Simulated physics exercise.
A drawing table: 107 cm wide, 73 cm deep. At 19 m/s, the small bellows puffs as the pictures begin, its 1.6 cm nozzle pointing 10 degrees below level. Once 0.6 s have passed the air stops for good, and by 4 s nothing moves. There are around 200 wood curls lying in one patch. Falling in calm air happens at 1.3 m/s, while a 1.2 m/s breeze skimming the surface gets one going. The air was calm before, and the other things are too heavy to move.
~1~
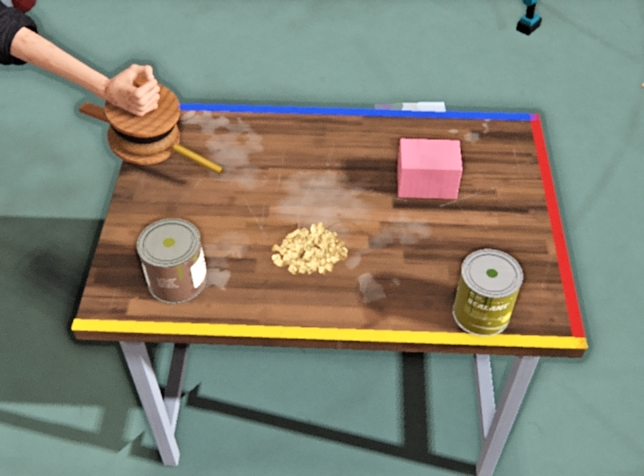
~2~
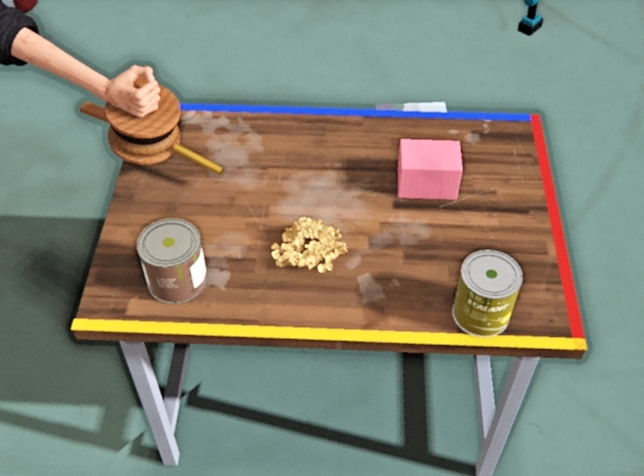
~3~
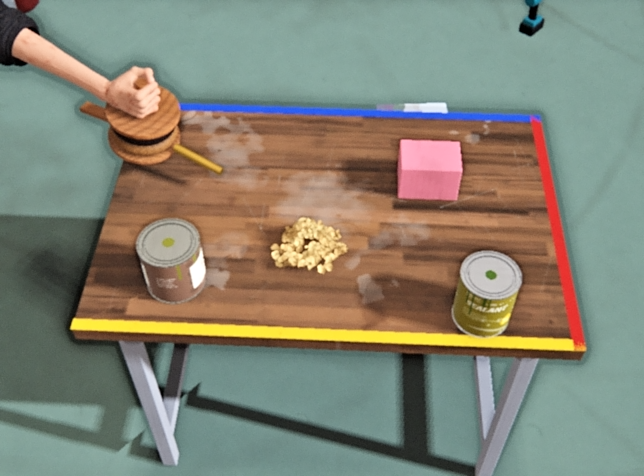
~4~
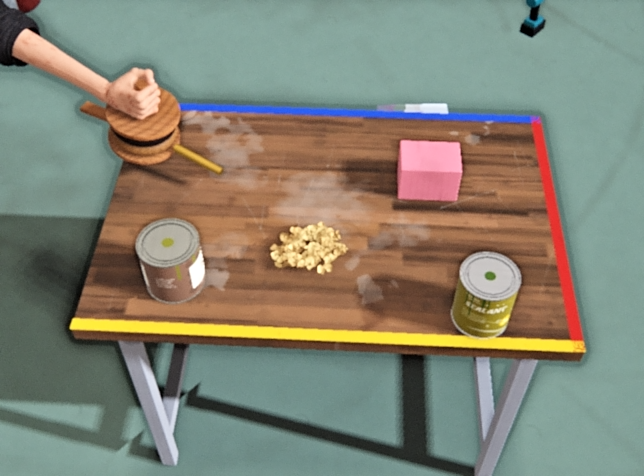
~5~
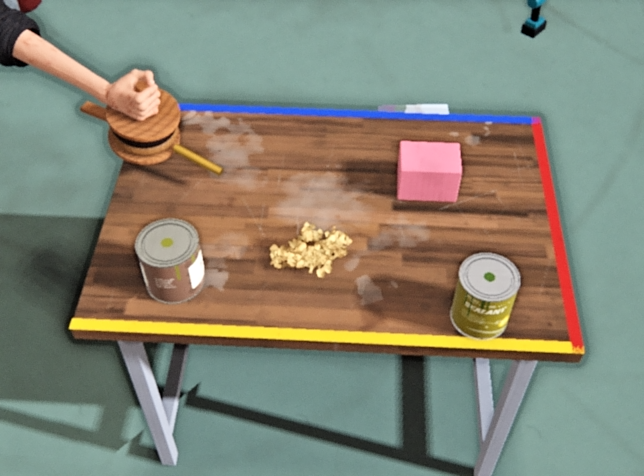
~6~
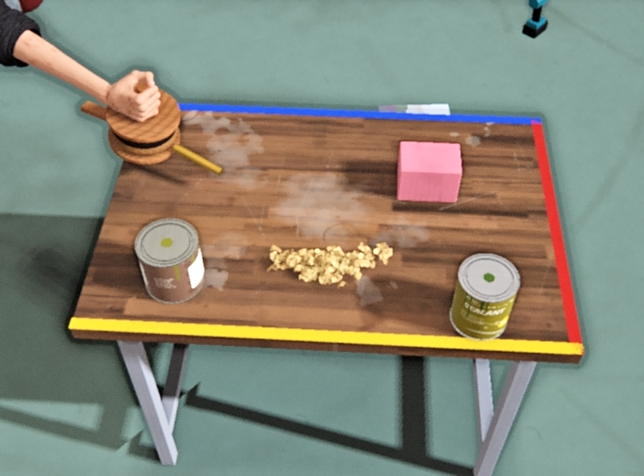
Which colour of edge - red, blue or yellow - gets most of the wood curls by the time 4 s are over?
Most go over the yellow edge.
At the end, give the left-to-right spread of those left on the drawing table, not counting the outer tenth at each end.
40 cm, give or take.
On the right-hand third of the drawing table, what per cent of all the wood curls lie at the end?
I'd estimate around 4 per cent.
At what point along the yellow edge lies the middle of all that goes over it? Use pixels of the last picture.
(411, 346).
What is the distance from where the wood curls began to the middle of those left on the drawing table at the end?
The middle ends up about 10 cm from the start.
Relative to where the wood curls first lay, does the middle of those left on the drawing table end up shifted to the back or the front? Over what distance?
To the front, by about 10 cm.
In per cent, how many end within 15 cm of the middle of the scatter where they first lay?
Around 15 in a hundred.
Then, 0.6 s after the last picture the count stands so, 4 % are over the red edge, 58 % over the yellow edge and 0 % over the blue edge; the middle of those left on the top is near (340, 307).
Then, 1.0 s after the last picture the count stands so, 4 % are over the red edge, 66 % over the yellow edge and 0 % over the blue edge; the middle of those left on the top is near (312, 293).
Then, 2.0 s after the last picture the count stands so, 4 % are over the red edge, 66 % over the yellow edge and 0 % over the blue edge; the middle of those left on the top is near (312, 293).
Then, 3.8 s after the last picture, at the end, 4 % are over the red edge, 66 % over the yellow edge and 0 % over the blue edge; the middle of those left on the top is near (312, 293).
